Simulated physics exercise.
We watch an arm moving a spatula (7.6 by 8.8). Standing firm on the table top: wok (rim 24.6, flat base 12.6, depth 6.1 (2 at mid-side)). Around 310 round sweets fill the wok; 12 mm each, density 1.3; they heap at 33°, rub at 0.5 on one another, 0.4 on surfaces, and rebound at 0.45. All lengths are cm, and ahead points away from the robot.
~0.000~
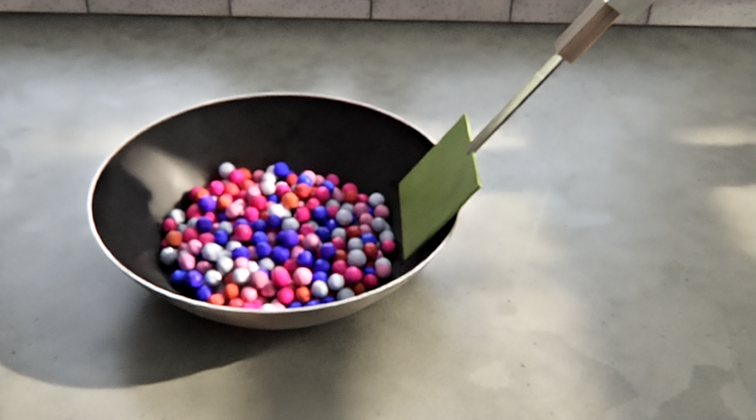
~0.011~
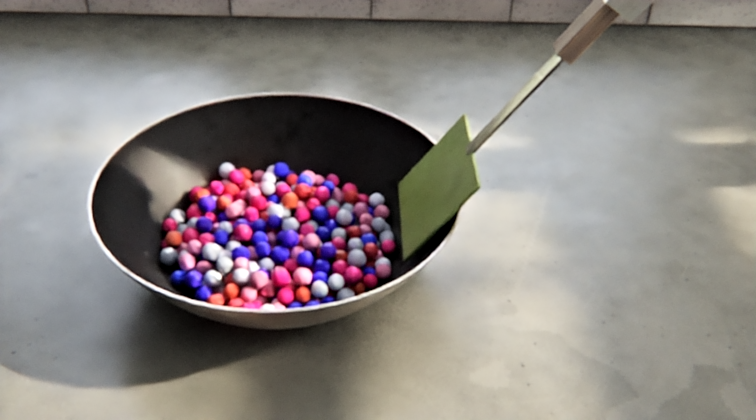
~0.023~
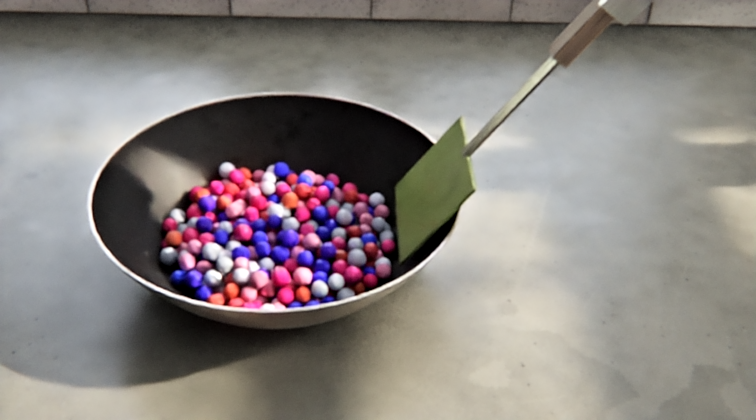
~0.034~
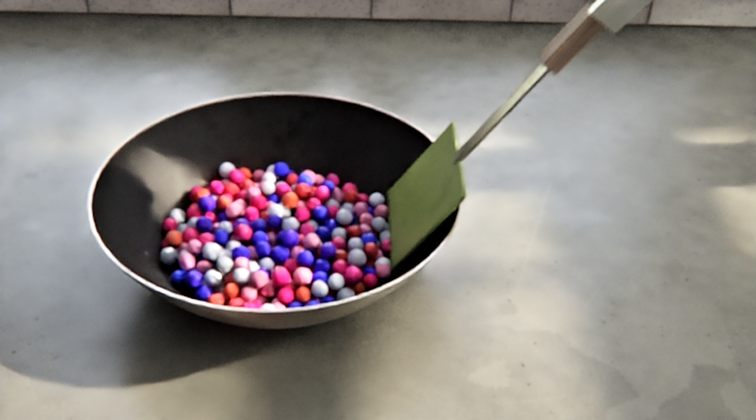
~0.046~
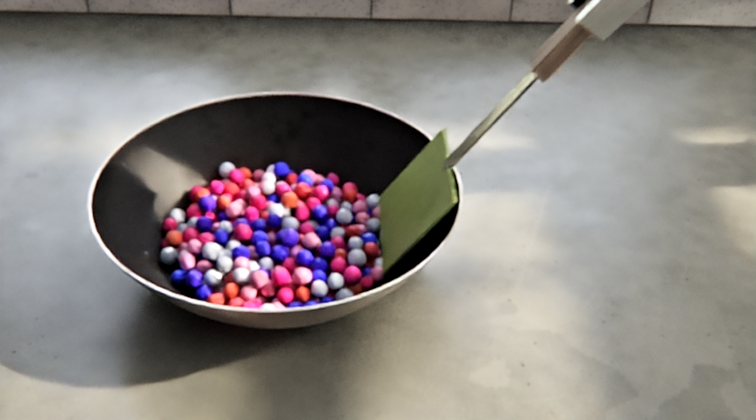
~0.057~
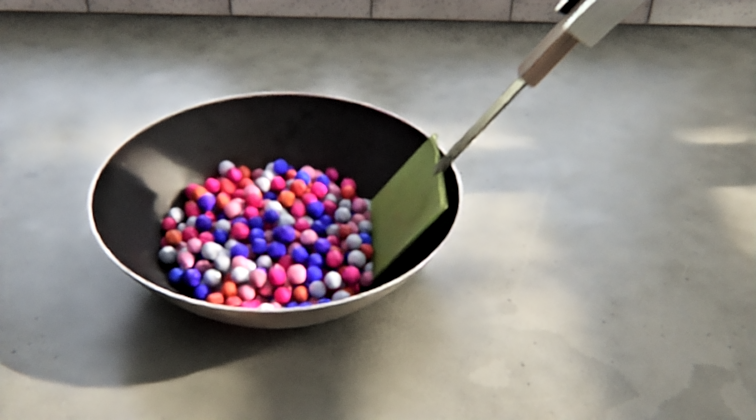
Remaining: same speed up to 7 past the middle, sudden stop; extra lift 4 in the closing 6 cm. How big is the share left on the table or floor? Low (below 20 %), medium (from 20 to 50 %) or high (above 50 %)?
A low share, below 20 %, ends on the table or floor.
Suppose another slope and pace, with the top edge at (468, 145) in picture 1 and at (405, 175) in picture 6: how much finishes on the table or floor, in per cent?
About 35 per cent.
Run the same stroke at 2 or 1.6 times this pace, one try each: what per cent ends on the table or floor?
Some 30 and 25 per cent.
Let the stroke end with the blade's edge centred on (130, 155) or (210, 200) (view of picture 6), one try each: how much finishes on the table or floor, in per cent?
Some 40 and 0 per cent.
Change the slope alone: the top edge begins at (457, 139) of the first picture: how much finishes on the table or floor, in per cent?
About 15 per cent.
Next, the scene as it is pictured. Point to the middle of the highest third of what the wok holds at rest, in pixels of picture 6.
At about (169, 218).
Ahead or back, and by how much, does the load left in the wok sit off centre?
Roughly 4.0 cm ahead.
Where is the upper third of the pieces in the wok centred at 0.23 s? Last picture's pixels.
Around (201, 208).
After 0.14 s, sloping 55°, highest piece 4 above the table; 311 in the wok.
After 0.23 s, sloping 55°, highest piece 6 above the table; 311 in the wok.
After 0.47 s, sloping 55°, highest piece 7 above the table; 272 in the wok, 32 on the table or floor, 7 on the blade or in flight.
After 1.52 s, sloping 55°, highest piece 7 above the table; 272 in the wok, 39 on the table or floor.
At rest, 272 in the wok, 39 on the table or floor. That is 13 % on the table or floor.
